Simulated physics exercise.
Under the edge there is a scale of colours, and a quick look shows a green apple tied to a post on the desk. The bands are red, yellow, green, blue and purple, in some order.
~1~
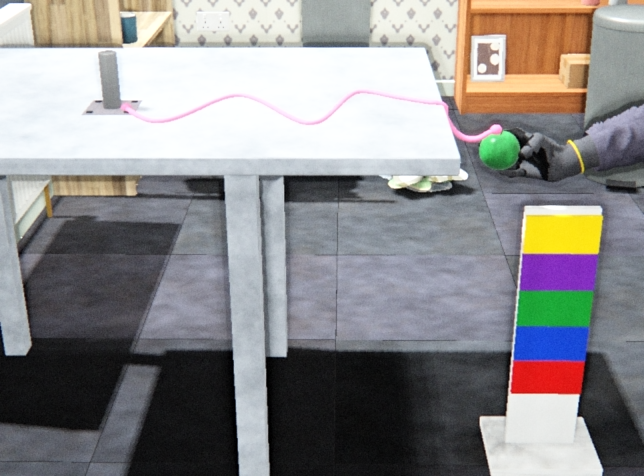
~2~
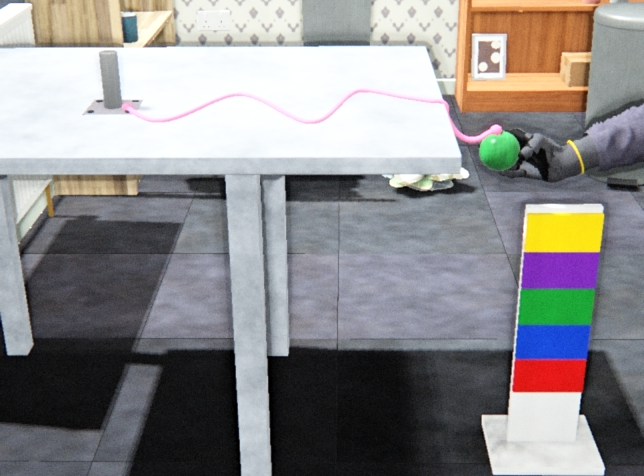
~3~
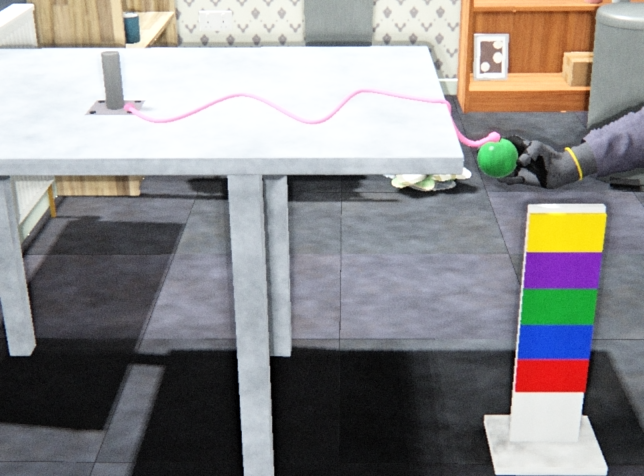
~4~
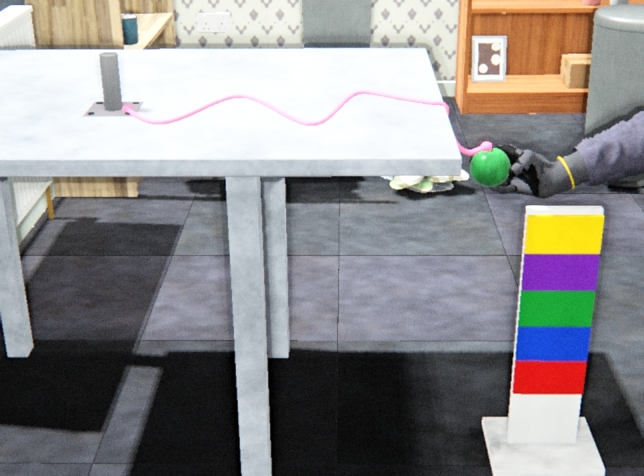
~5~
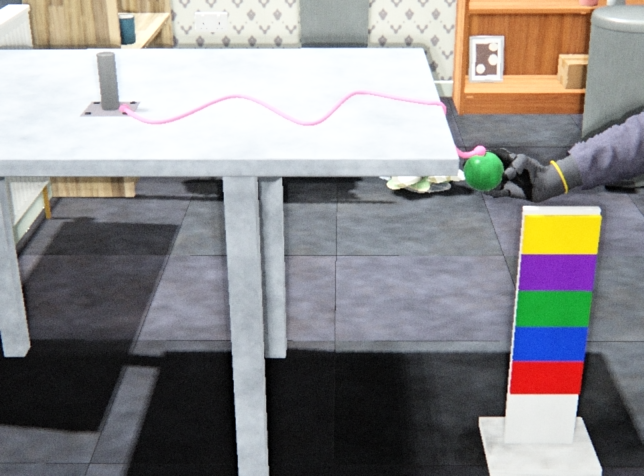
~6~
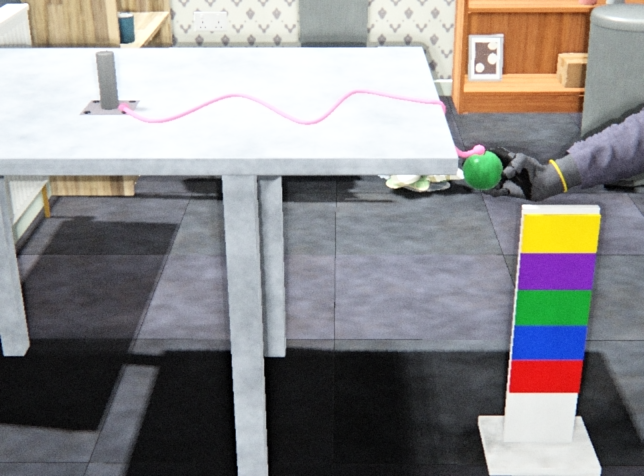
The clip shows a gloved hand holding a green apple just past the right edge of a table, tied by a slack pink cord to a post, and moving it slightly left and down beside an upright colour-banded scale.
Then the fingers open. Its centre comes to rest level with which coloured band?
With the red one.
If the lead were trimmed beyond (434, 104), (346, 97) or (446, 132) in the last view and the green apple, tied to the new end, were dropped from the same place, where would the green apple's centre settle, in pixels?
The pixels come out at around (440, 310), (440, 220) and (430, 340), one per try.
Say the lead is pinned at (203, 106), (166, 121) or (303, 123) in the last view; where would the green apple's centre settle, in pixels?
In order of the tries: About (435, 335), about (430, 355), about (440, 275).
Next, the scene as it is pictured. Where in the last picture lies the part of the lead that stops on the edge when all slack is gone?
That spot lies near (319, 120).
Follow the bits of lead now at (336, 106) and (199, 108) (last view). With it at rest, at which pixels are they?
One ends up around (440, 159), the other around (249, 106).
Early on, apple near (424, 369); level with red.
Midway, apple near (442, 372); level with red.
Finally, apple near (423, 372); level with red. The lead holds its middle at red.
